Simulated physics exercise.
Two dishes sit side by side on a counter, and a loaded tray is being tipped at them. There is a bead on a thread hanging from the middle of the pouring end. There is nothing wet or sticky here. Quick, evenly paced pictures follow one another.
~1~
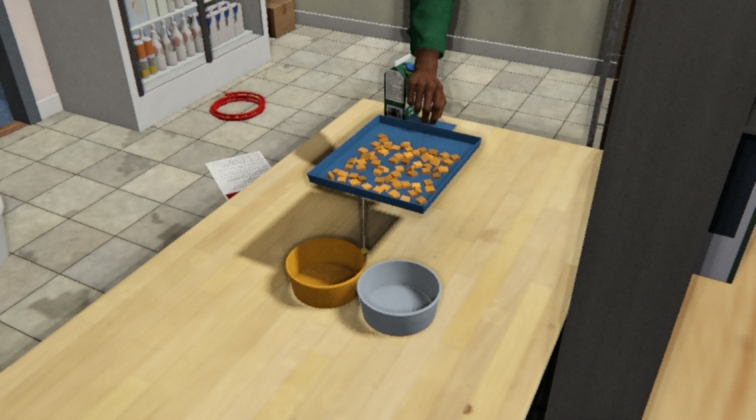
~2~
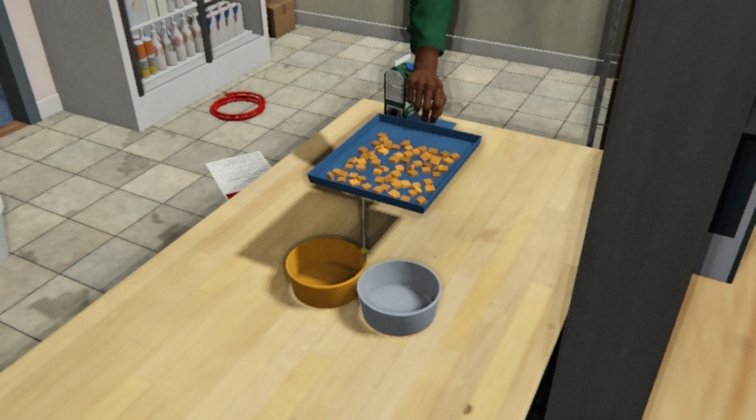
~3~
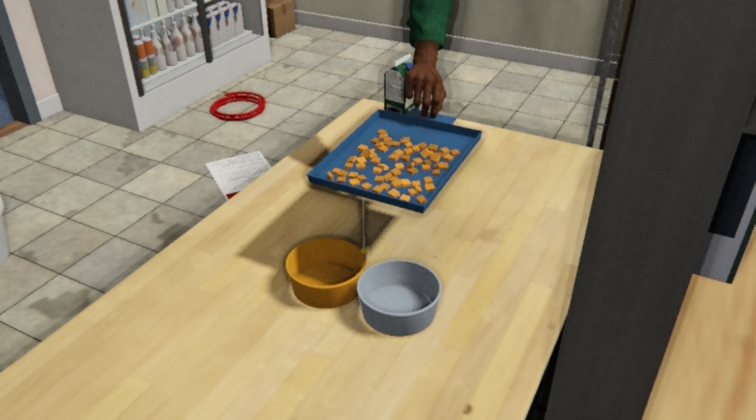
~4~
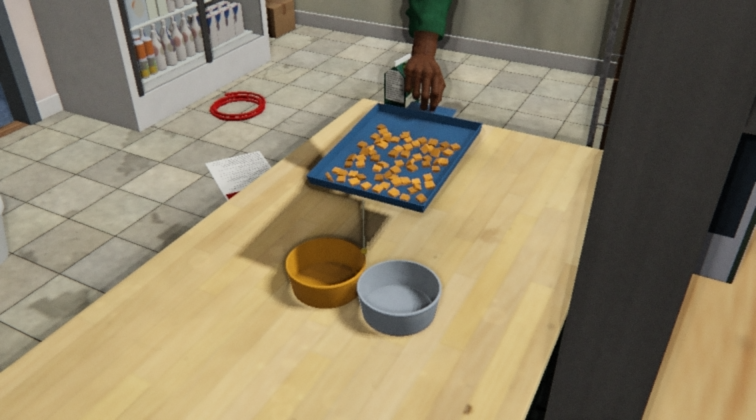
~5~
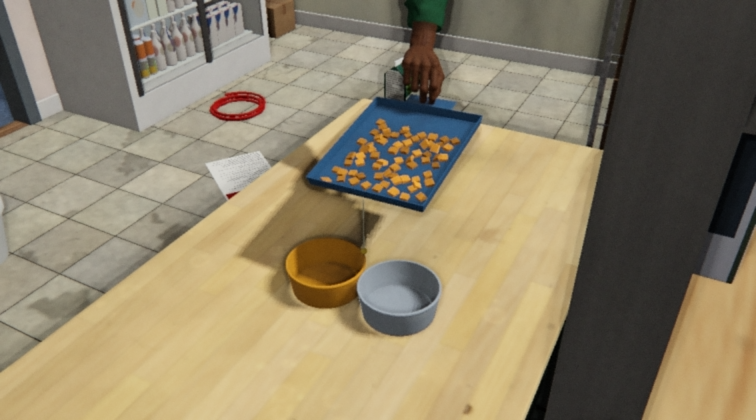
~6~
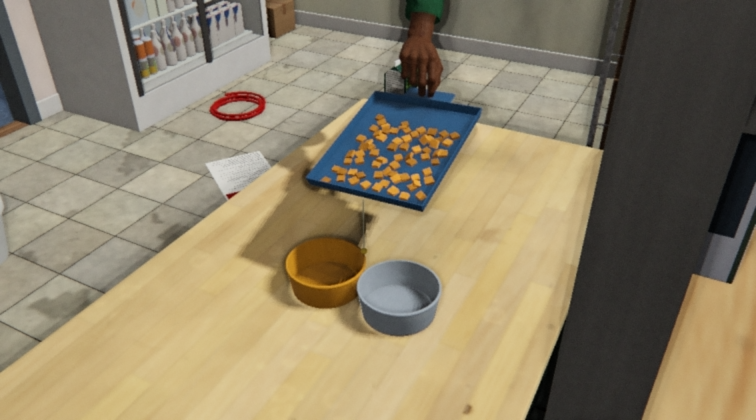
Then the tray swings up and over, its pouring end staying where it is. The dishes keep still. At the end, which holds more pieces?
The left dish.
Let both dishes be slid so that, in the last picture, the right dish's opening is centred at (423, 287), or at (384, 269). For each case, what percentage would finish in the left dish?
In order, 60 % and 40 %.
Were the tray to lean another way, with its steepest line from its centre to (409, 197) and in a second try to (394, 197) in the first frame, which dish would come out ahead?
Try 1: The right-side dish; try 2: The right-side dish.
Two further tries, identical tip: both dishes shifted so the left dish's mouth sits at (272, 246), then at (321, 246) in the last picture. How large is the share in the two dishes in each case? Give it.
Some 80 and then some 70 per cent.
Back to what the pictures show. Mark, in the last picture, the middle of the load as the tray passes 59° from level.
Mark it at roughly (358, 173) in the final frame.
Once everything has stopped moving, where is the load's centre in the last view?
Centre at rest: Close to (324, 289).
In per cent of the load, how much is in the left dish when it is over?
Around 70 in every hundred pieces.
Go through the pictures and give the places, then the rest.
Corners of the pouring end near (309, 173) and (423, 205), level; middle of the load near (400, 169), small crackers; left dish near (306, 294); right dish near (380, 321); bead on its thread near (364, 251), in the first picture.
Corners of the pouring end near (309, 173) and (423, 205), level; middle of the load near (400, 169), in the second picture.
Corners of the pouring end near (309, 174) and (423, 205), tipped barely, lowest at the left corner; middle of the load near (400, 167), in the third picture.
Corners of the pouring end near (309, 175) and (422, 204), tipped a little, lowest at the left corner; middle of the load near (400, 164), in the fourth picture.
Corners of the pouring end near (309, 176) and (422, 204), tipped a little, lowest at the left corner; middle of the load near (399, 161), in the fifth picture.
Corners of the pouring end near (308, 177) and (422, 204), tipped a little, lowest at the left corner; middle of the load near (399, 158); left dish near (306, 294); right dish near (380, 321), in the sixth picture.
Shortly afterwards, tray tipped steeply; all but a few on the tray; a little in the air.
Next, tray tipped right over; the bulk on the tray; only a few in the right dish; a little in the left dish; only a few outside both; a little in the air.
Some moments later, tray tipped past a quarter turn; near a quarter in the right dish; near two thirds in the left dish; a little outside both; only a few in the air.
In the end, tray tipped past a quarter turn; near a quarter in the right dish; near two thirds in the left dish; a little outside both; only a few in the air.
